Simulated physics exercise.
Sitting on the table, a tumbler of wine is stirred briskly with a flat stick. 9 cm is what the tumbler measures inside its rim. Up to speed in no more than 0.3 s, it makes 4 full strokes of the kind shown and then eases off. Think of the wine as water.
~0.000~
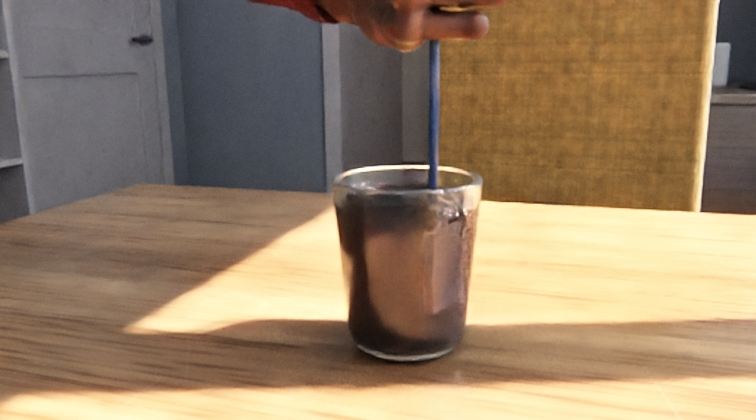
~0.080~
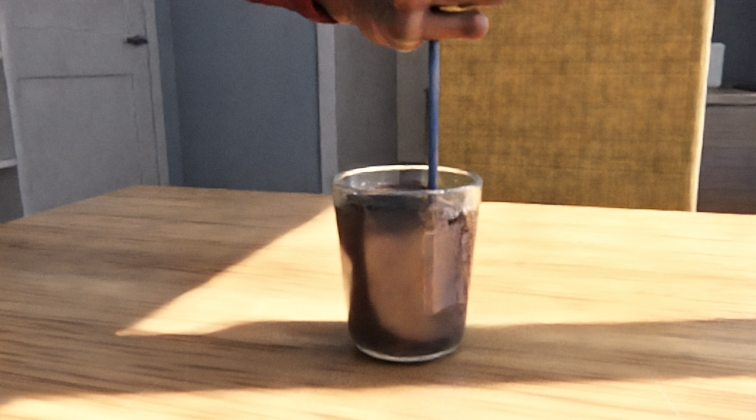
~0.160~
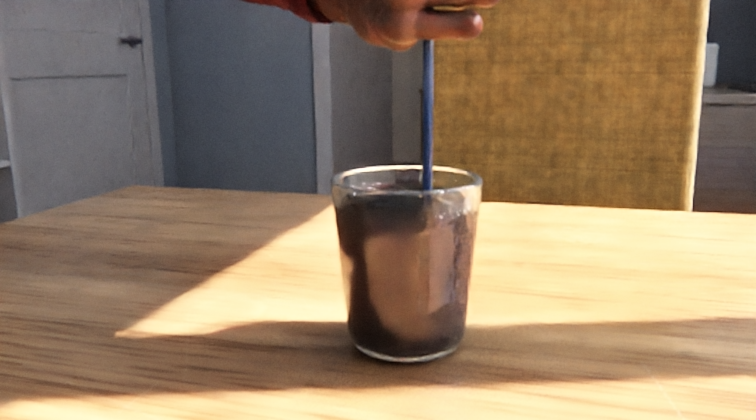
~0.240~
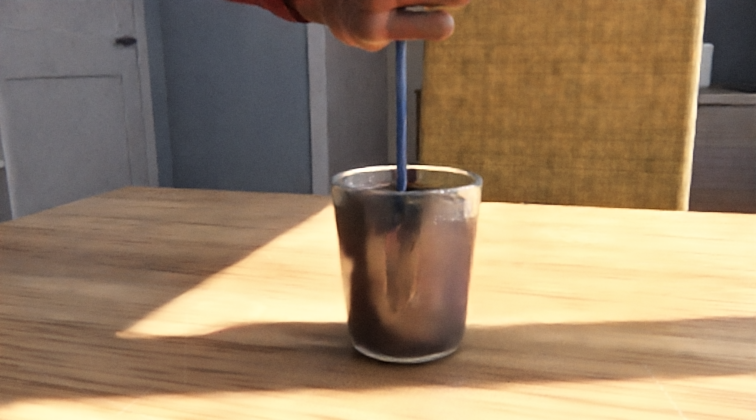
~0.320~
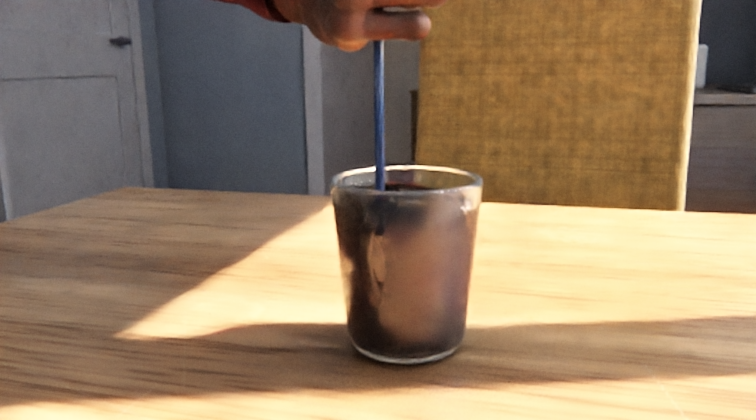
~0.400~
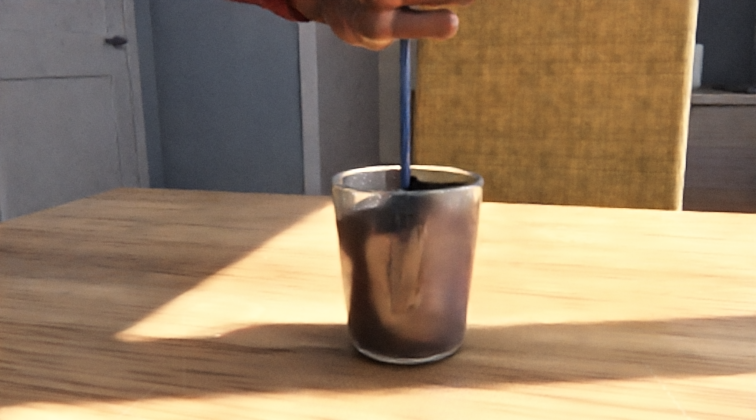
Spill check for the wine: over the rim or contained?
Over the rim.
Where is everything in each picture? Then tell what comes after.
The stem is at (434, 76); the wine meets the walls at (343, 194) and (474, 202); the rim runs from (339, 178) to (479, 185), in the first frame.
The stem is at (434, 77); the wine meets the walls at (343, 194) and (474, 202), in the second frame.
The stem is at (428, 76); the wine meets the walls at (342, 194) and (473, 203), in the third frame.
The stem is at (401, 76); the wine meets the walls at (342, 190) and (474, 208), in the fourth frame.
The stem is at (379, 76); the wine meets the walls at (341, 187) and (475, 199), in the fifth frame.
The stem is at (405, 75); the wine meets the walls at (343, 207) and (476, 189), in the sixth frame.
After 0.72 s 0 ml is over the rim.
After 1.04 s 4 ml is over the rim.
After 1.36 s 12 ml is over the rim.
After 1.68 s 16 ml is over the rim.
In the end 16 ml is over the rim.
